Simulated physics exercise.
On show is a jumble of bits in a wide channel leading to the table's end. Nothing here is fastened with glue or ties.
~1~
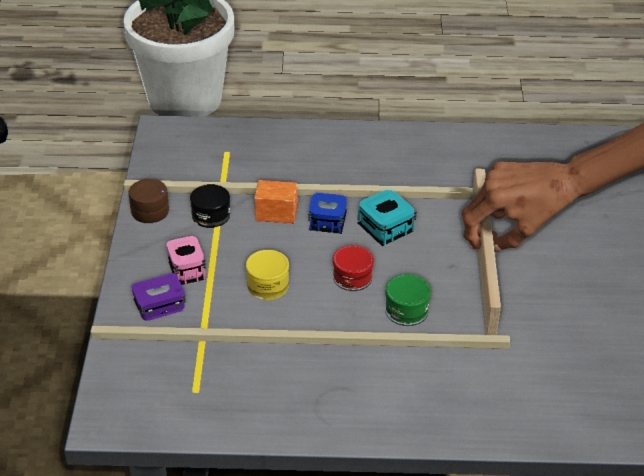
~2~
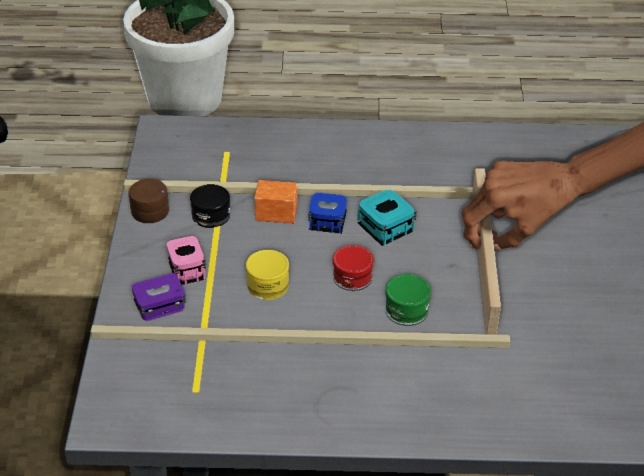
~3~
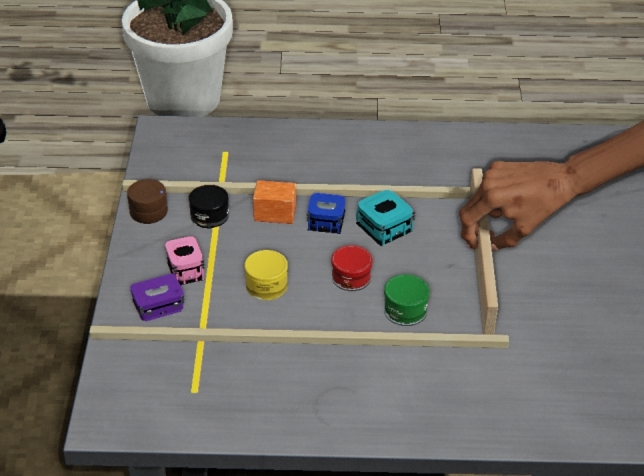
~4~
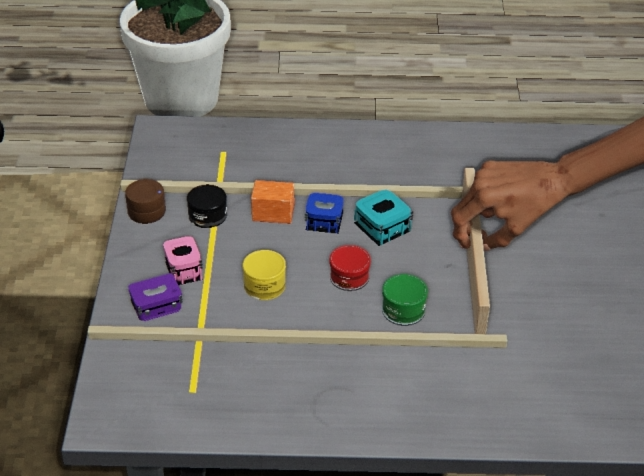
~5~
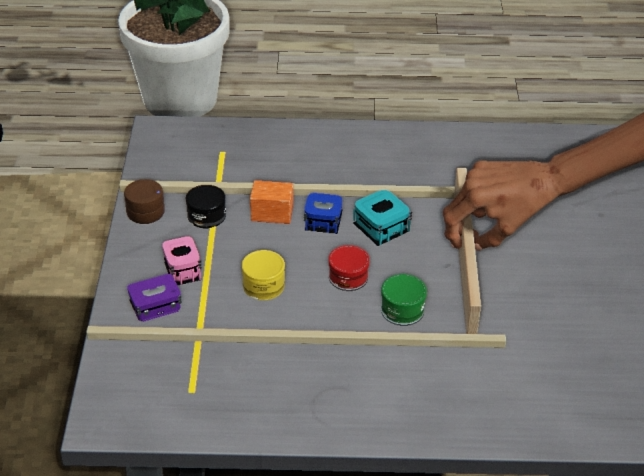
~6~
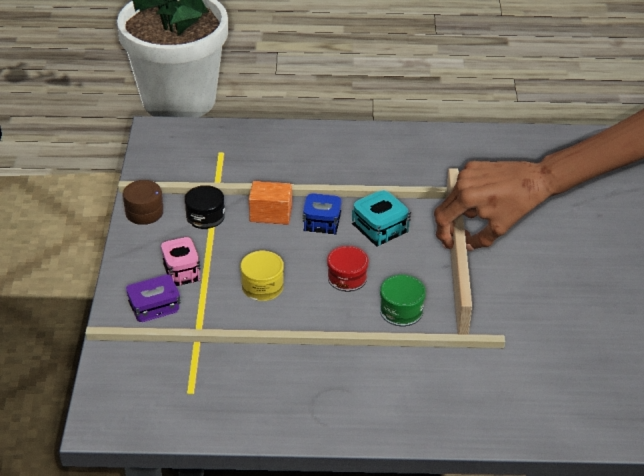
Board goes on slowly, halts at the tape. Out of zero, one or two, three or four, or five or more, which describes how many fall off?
Pieces going over the end will number one or two.
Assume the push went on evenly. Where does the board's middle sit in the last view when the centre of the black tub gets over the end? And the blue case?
The middle is at (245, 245) when it's the black tub, and at (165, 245) when it's the blue case.
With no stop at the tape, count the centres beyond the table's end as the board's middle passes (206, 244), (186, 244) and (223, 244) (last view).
In that order 2, 3 and 2.
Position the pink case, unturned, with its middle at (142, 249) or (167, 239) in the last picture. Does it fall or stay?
One after the other: It keeps its spot; it keeps its spot.
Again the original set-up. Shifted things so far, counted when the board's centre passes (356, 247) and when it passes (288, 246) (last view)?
Up to then 5, and up to the other point 8.
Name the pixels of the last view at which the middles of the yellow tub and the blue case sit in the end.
Listed in order, first is (147, 276) and the other is (155, 207).
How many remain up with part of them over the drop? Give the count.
That comes to 1 of them.
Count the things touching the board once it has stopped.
At rest, 3 are in contact.
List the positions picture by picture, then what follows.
Brown lid (149, 201); purple case (159, 298); pink case (186, 260); board (485, 250); tape (213, 260), in the first frame.
Purple case (159, 298); board (485, 249), in the second frame.
Pink case (185, 261); red tin (352, 268), in the third frame.
Brown lid (146, 201); turquoise case (383, 217), in the fourth frame.
Purple case (155, 299); black tub (206, 206), in the fifth frame.
Brown lid (143, 202); purple case (154, 300); pink case (181, 262); board (458, 249); tape (208, 261), in the sixth frame.
A little later, none off yet; brown lid at rest near (143, 202); purple case at rest near (154, 300); pink case at rest near (181, 262).
Next, one off so far; brown lid tilted well over near (81, 246); purple case at rest near (154, 300); pink case shifted a little near (164, 257).
When it is over, the number that fall off is one or two; down, black tub and brown lid.
